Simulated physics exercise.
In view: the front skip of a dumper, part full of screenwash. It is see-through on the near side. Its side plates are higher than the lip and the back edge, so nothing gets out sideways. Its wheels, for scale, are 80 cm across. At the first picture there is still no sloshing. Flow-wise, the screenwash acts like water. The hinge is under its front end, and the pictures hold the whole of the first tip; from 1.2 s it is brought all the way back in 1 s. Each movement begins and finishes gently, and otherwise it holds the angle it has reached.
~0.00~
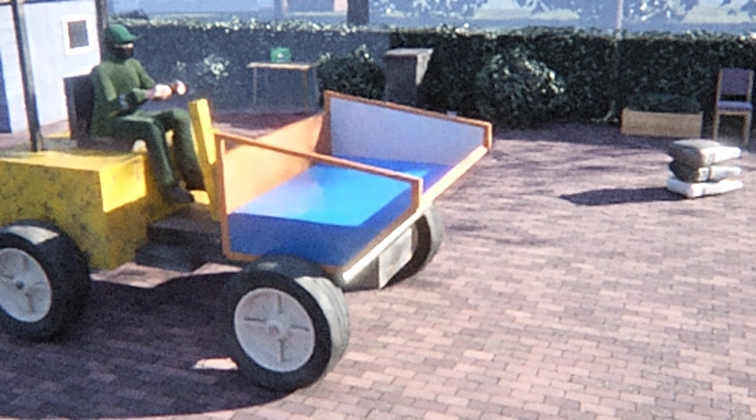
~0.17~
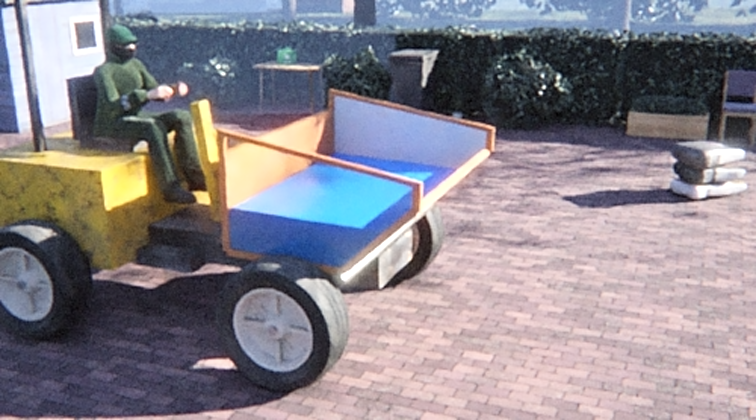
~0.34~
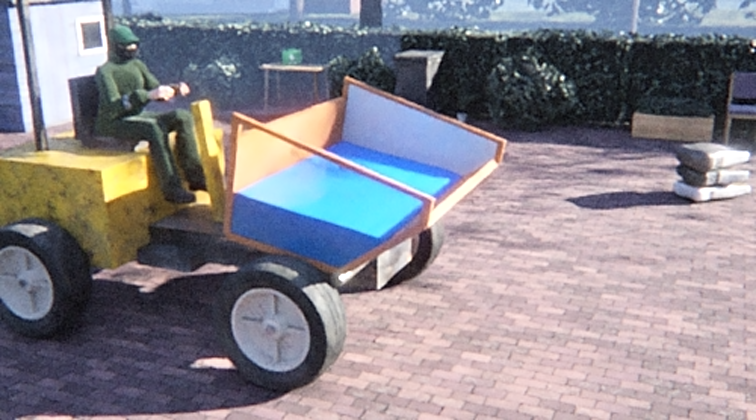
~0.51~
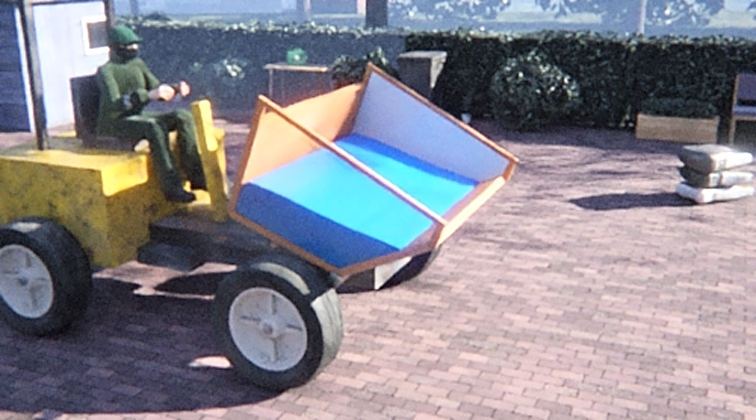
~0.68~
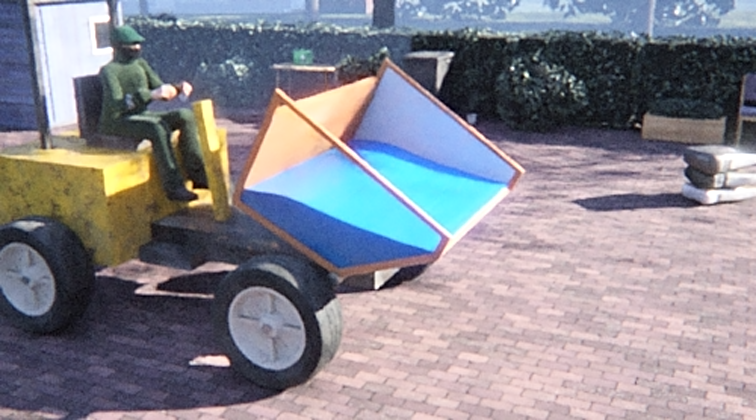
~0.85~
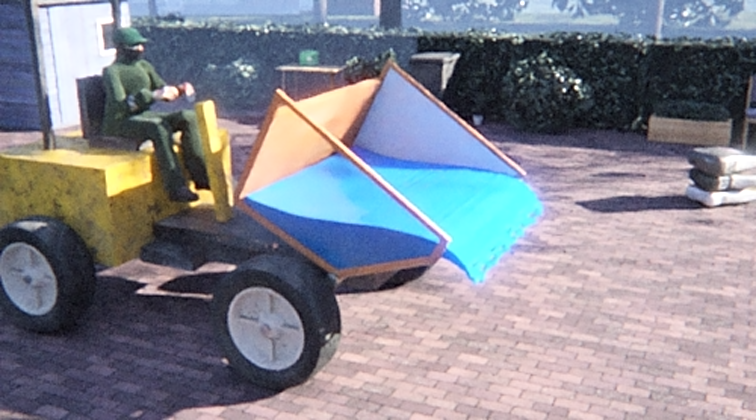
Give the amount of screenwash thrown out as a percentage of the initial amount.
Roughly 63 percent of the screenwash is thrown out.
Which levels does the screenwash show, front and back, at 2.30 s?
Close to 0 cm in front, close to 32 cm behind.
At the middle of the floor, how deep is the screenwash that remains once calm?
8 cm.
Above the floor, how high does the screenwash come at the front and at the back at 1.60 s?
Around 20 cm toward the front, with 0 cm behind.
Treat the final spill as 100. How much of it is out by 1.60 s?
Roughly 90 per cent by then.
After 1.60 s the skip is at 19° forwards, the surface stands 19 cm on the front, 0 cm on the back; the loss stands at 57 per cent, over the front.
After 2.30 s the surface stands 0 cm on the front, 32 cm on the back; the loss stands at 61 per cent, over the front.
After 3.00 s the surface stands 8 cm on the front, 11 cm on the back; the loss stands at 61 per cent, over the front.
After 5.09 s the loss stands at 63 per cent, over the front, 217 of 343 litres.
